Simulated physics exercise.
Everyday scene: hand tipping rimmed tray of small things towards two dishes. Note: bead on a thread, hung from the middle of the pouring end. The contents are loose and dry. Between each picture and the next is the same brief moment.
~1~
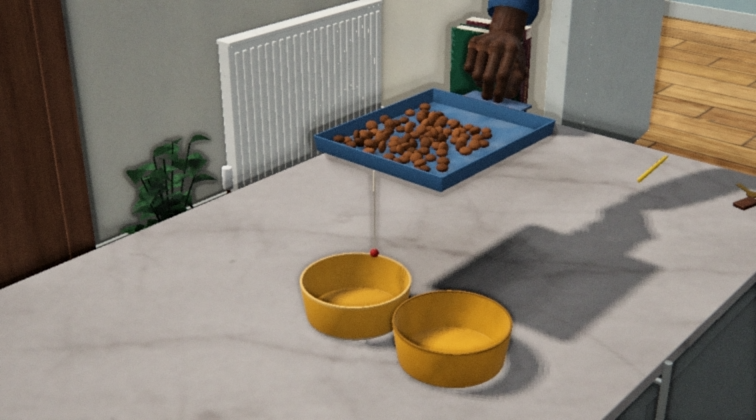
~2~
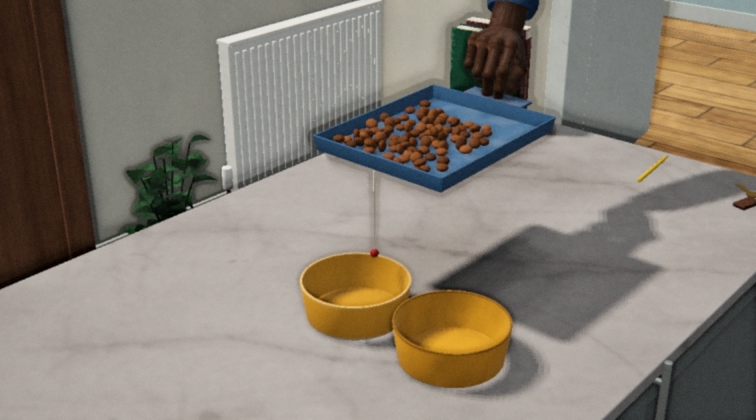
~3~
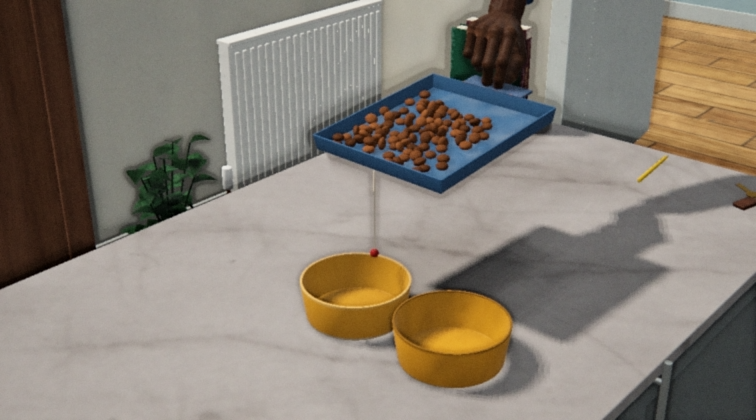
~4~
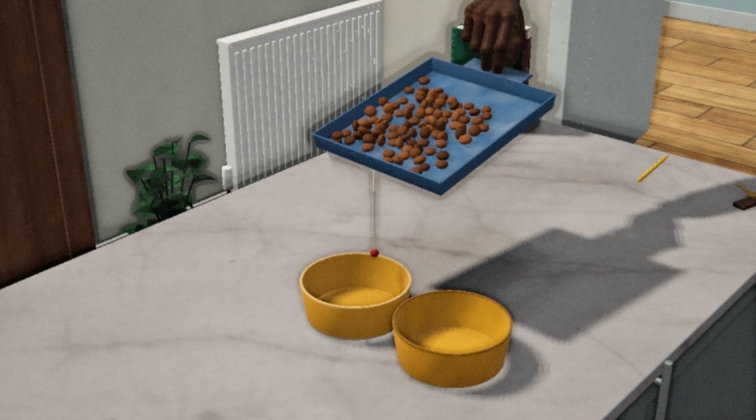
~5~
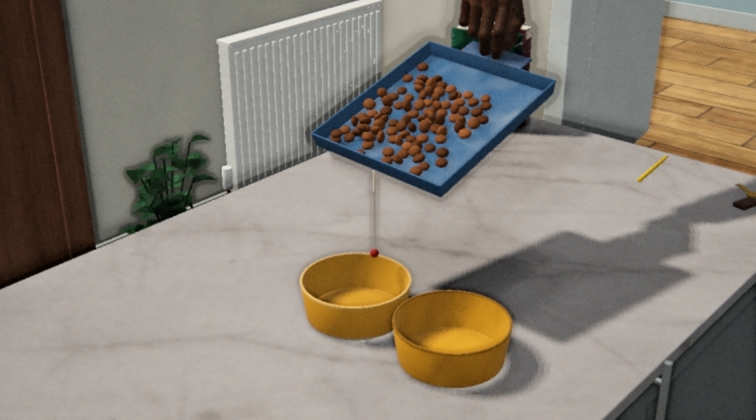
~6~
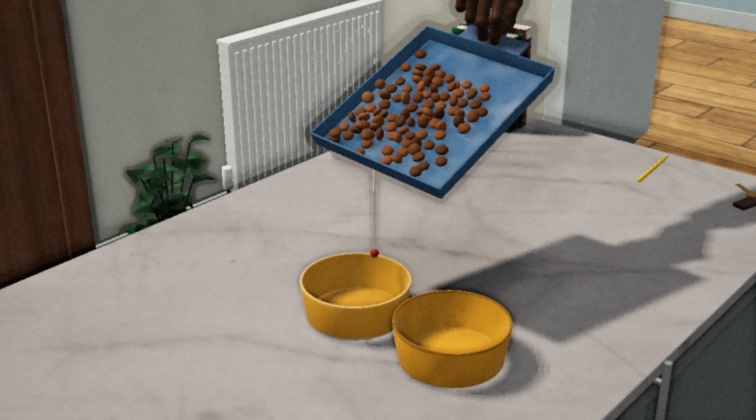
A blue tray of small brown pieces started out level above two yellow bowls, then a hand steadily raised its far end, tilting it more steeply toward the front while the bowls stayed still.
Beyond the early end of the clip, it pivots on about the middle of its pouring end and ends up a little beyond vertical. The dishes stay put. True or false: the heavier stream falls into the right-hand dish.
False.
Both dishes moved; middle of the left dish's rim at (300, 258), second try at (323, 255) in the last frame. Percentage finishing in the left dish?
10 per cent the first time, 10 per cent the second time.
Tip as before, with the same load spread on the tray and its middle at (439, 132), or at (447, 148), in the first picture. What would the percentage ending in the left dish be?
Roughly 50 per cent, and 50 per cent.
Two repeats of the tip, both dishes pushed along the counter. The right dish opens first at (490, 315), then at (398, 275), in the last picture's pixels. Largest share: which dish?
Well, the first try goes to the leftward dish and the second to the rightward dish.
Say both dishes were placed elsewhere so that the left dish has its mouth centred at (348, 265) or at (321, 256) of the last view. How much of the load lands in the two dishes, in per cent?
It would be roughly 80 per cent in the first placement and roughly 80 per cent in the second.
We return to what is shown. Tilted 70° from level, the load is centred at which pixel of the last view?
Near (390, 147).
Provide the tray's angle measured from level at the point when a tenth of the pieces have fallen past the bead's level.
Roughly 90°.
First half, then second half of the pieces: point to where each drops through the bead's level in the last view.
For the early half I get (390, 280), and for the late half (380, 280).
Shortly afterwards, tray tipped steeply; all but a few on the tray; only a few in the air.
Next, tray tipped past a quarter turn; near a quarter on the tray; near a quarter in the right dish; near a third in the left dish; a little outside both; a little in the air.
Some moments later, tray tipped past a quarter turn; near a quarter in the right dish; near half in the left dish; a little outside both.
In the end, tray tipped past a quarter turn; near a quarter in the right dish; near half in the left dish; a little outside both.
